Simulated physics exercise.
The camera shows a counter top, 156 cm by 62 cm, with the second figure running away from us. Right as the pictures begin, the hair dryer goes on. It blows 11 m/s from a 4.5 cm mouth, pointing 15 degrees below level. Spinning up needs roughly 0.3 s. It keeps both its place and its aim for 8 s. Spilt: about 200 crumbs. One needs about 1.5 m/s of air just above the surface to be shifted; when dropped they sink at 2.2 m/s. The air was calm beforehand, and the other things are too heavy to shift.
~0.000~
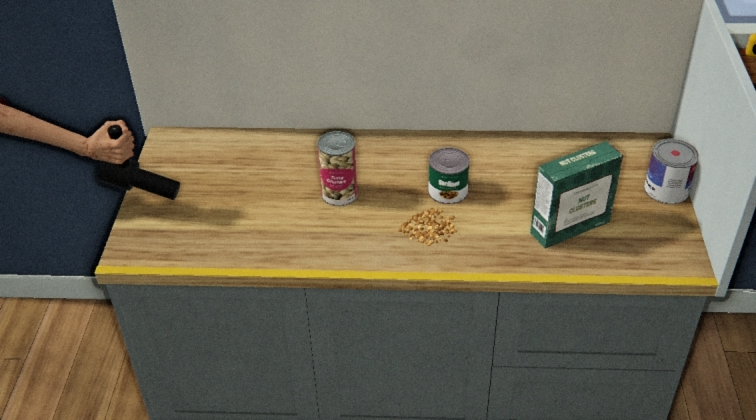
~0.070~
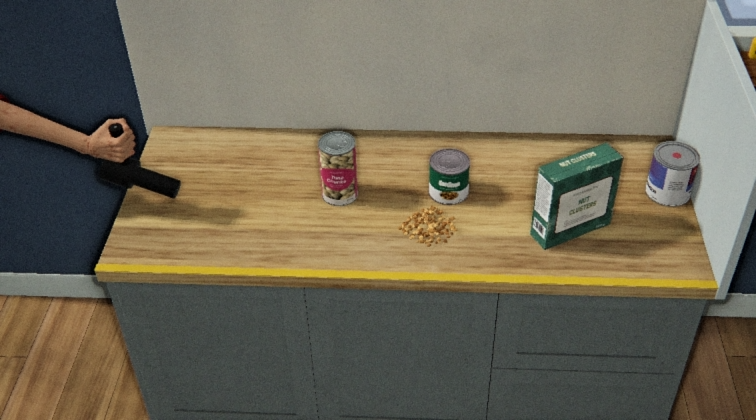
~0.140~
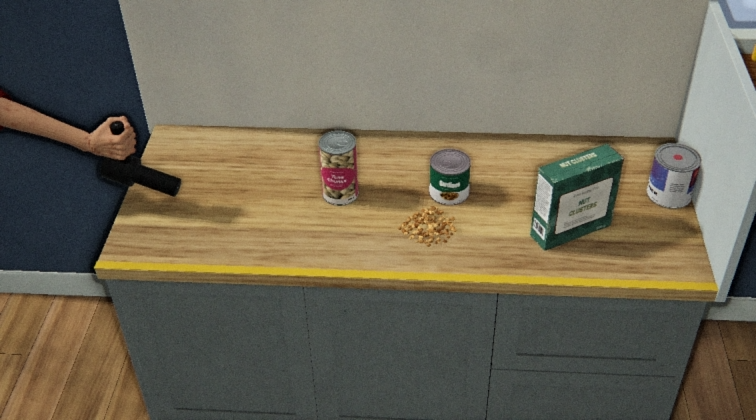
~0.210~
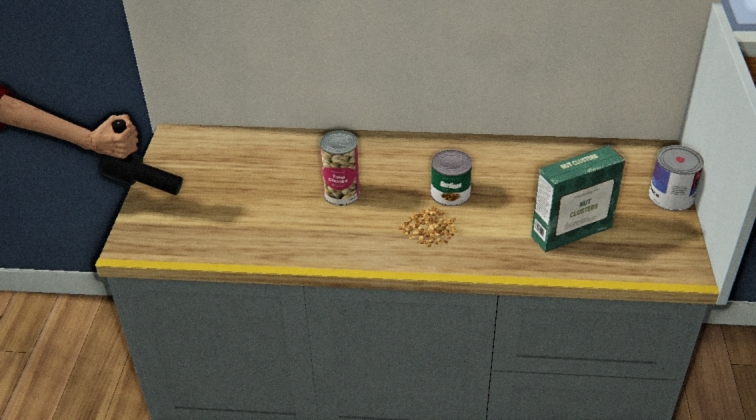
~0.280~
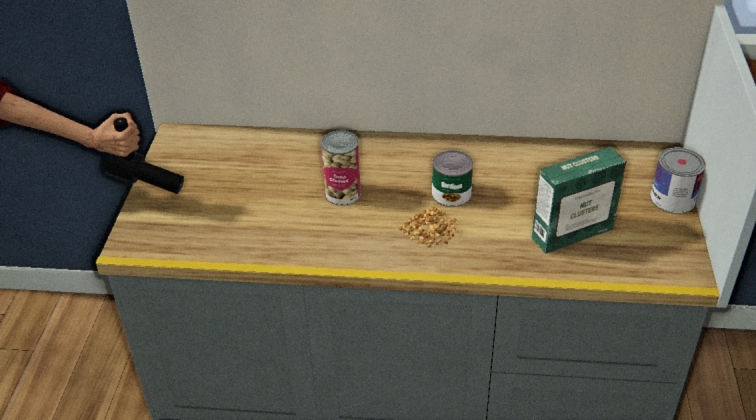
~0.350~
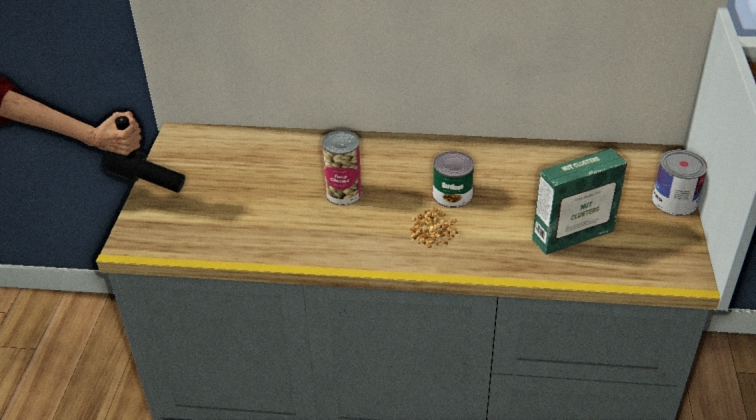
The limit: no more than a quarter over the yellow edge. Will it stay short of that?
Yes - over a quarter never escapes that way.
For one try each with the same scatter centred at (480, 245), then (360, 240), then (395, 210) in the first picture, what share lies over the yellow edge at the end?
60, 60 and 0 in a hundred, respectively.
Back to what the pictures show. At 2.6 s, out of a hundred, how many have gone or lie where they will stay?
That works out to some 50 %.
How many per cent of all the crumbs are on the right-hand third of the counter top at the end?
It comes out near 90 in a hundred.
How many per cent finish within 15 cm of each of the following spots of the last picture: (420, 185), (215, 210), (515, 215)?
First spot near 0 %, second near 0 %, third near 10 %.
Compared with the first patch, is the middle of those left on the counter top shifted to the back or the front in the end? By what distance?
It has shifted to the far side, by around 10 cm.
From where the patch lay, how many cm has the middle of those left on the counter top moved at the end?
Roughly 60 cm.
After 1.6 s, 62 % are on the move or not yet settled, 8 % are over the yellow edge; the middle of those still in play is near (657, 224).
After 2.6 s, 54 % are on the move or not yet settled, 8 % are over the yellow edge; the middle of those still in play is near (665, 216).
After 4.4 s, 50 % are on the move or not yet settled, 10 % are over the yellow edge; the middle of those still in play is near (645, 216).
After 8.0 s, at the end, 10 % are over the yellow edge; the middle of those still in play is near (652, 218).
